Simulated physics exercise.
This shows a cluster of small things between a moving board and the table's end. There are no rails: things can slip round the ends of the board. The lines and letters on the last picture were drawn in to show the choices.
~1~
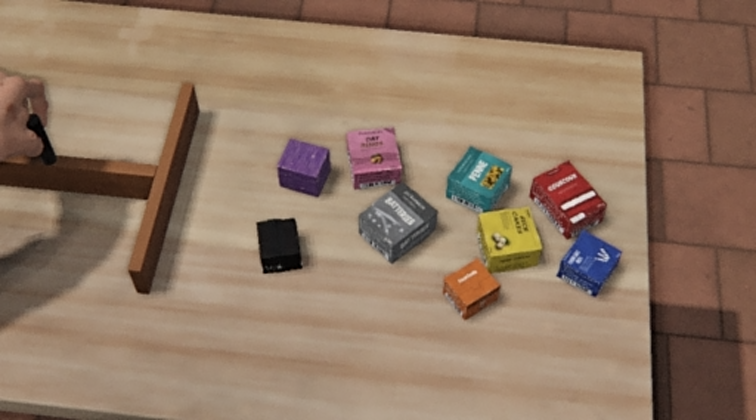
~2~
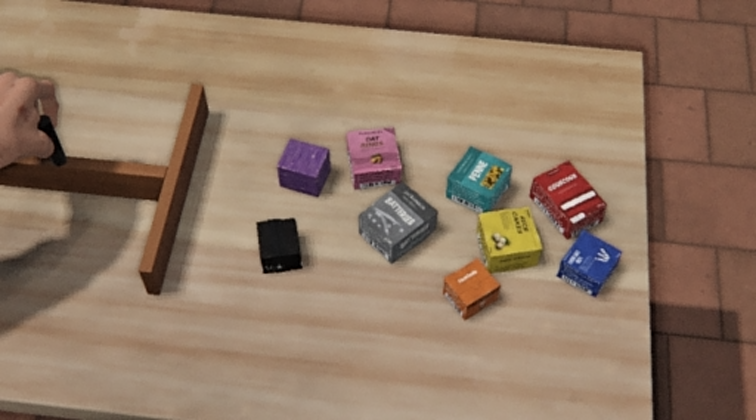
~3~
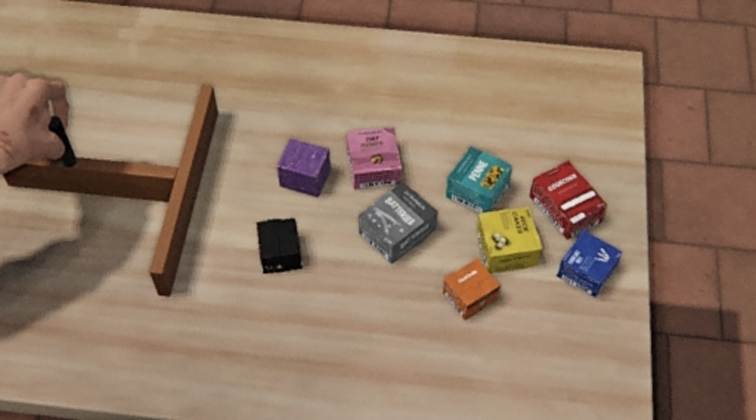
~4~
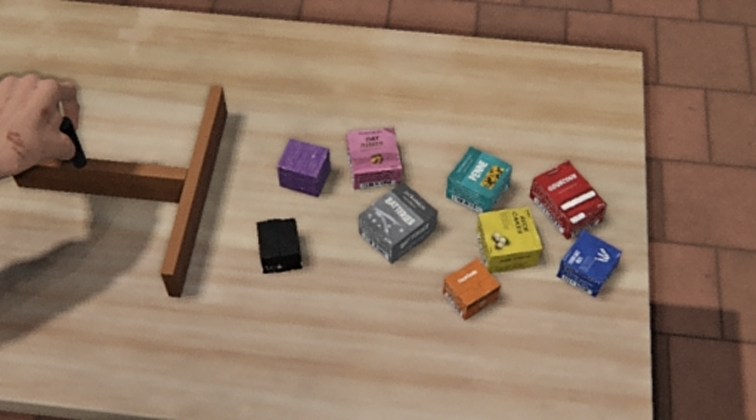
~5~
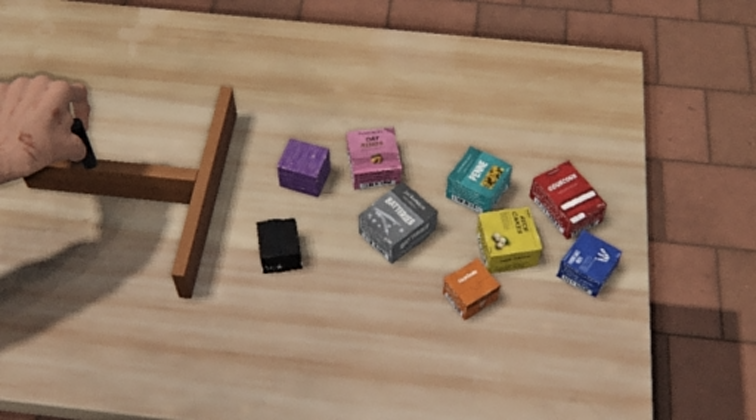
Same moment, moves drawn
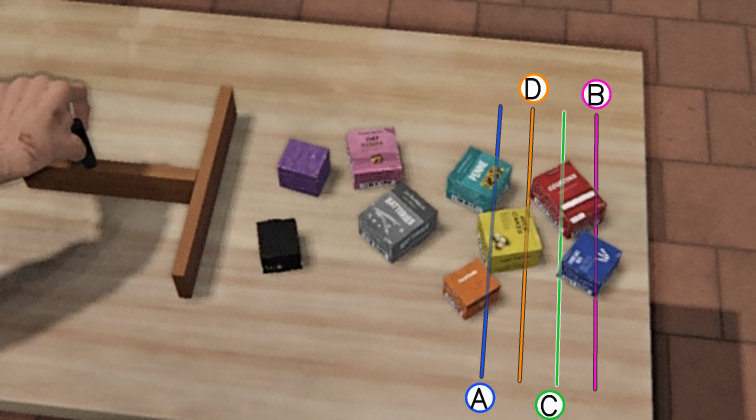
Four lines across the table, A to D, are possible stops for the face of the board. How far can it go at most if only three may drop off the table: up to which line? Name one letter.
The farthest such stop is C.
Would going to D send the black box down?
No.
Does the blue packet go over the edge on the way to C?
By then, yes.
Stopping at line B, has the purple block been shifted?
Yes.
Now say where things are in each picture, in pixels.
Board (163, 171); black box (279, 246); grey box (398, 223), in the first frame.
Board (173, 172); orange box (471, 290), in the second frame.
Board (183, 173); turquoise packet (479, 181), in the third frame.
Board (194, 174); pink packet (374, 158), in the fourth frame.
Board (204, 175); red packet (568, 199); black box (279, 246); grey box (398, 223), in the fifth frame.
On the marked copy, A at (492, 230); B at (596, 241); C at (561, 237); D at (527, 234).
With C. Early on, board (330, 188); black box (349, 257); pink packet (412, 159).
Further on, board (459, 201); blue packet (598, 269); red packet (598, 208).
At the end, board (561, 211); red packet over the edge; yellow packet over the edge; three fallen.
As for the rest, A is within the limit but short; B drops five; D is within the limit but short.
